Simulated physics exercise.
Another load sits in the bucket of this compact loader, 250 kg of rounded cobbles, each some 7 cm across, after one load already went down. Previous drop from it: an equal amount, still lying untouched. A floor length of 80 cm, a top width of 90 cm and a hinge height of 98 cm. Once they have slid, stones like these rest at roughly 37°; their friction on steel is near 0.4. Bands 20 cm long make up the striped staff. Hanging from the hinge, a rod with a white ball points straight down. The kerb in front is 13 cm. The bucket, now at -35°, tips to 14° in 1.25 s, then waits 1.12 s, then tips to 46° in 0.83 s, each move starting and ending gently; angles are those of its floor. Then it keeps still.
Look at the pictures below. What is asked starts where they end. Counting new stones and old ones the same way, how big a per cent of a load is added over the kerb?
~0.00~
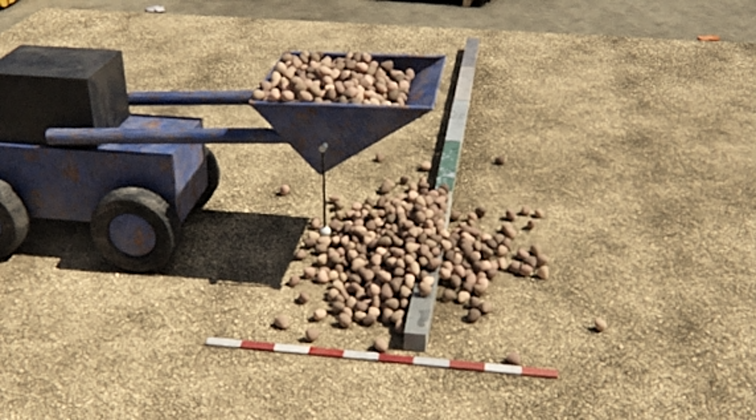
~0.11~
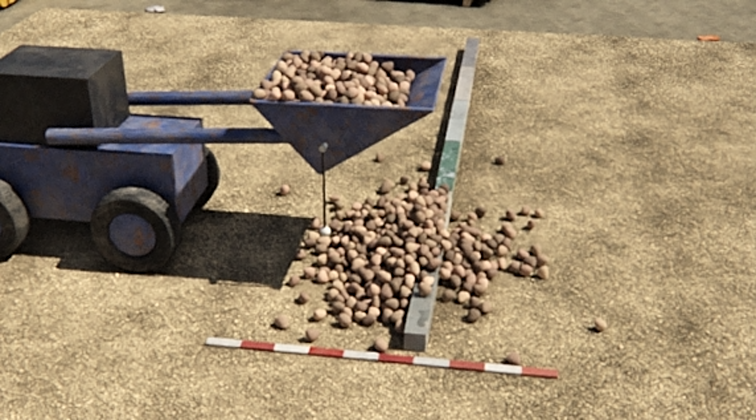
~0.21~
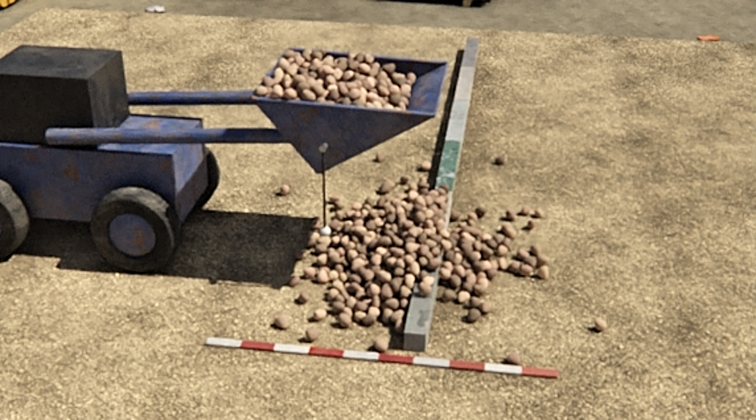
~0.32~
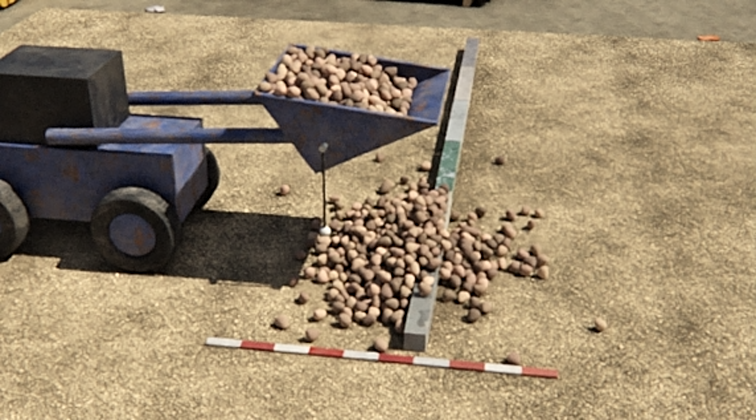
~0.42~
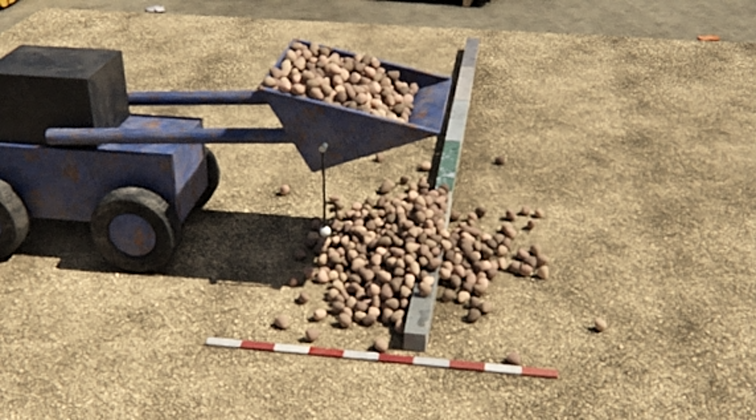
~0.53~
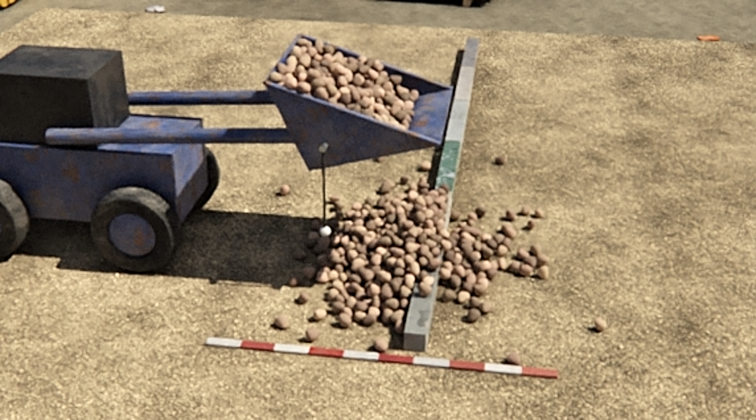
73 per cent, roughly.
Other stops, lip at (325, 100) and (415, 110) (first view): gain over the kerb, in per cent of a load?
First some 0, then 60 per cent.
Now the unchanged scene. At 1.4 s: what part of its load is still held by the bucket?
About 95 percent.
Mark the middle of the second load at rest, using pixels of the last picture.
Their middle rests near (465, 249).
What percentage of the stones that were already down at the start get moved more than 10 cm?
Close to 5 in a hundred of them.
After 0.9 s the floor is at 6°; in per cent of one load, 100 in the bucket, 84 on this side of the kerb, 16 over the kerb; the foremost stones are at (543, 258).
After 1.4 s the floor is at 14°; in per cent of one load, 97 in the bucket, 86 on this side of the kerb, 17 over the kerb; the foremost stones are at (543, 258).
After 3.7 s the floor is at 46°; in per cent of one load, 0 in the bucket, 111 on this side of the kerb, 88 over the kerb; the foremost stones are at (619, 313).
After 6.1 s the floor is at 46°; in per cent of one load, 0 in the bucket, 110 on this side of the kerb, 90 over the kerb; the foremost stones are at (619, 313). Net gain over the kerb, 73.
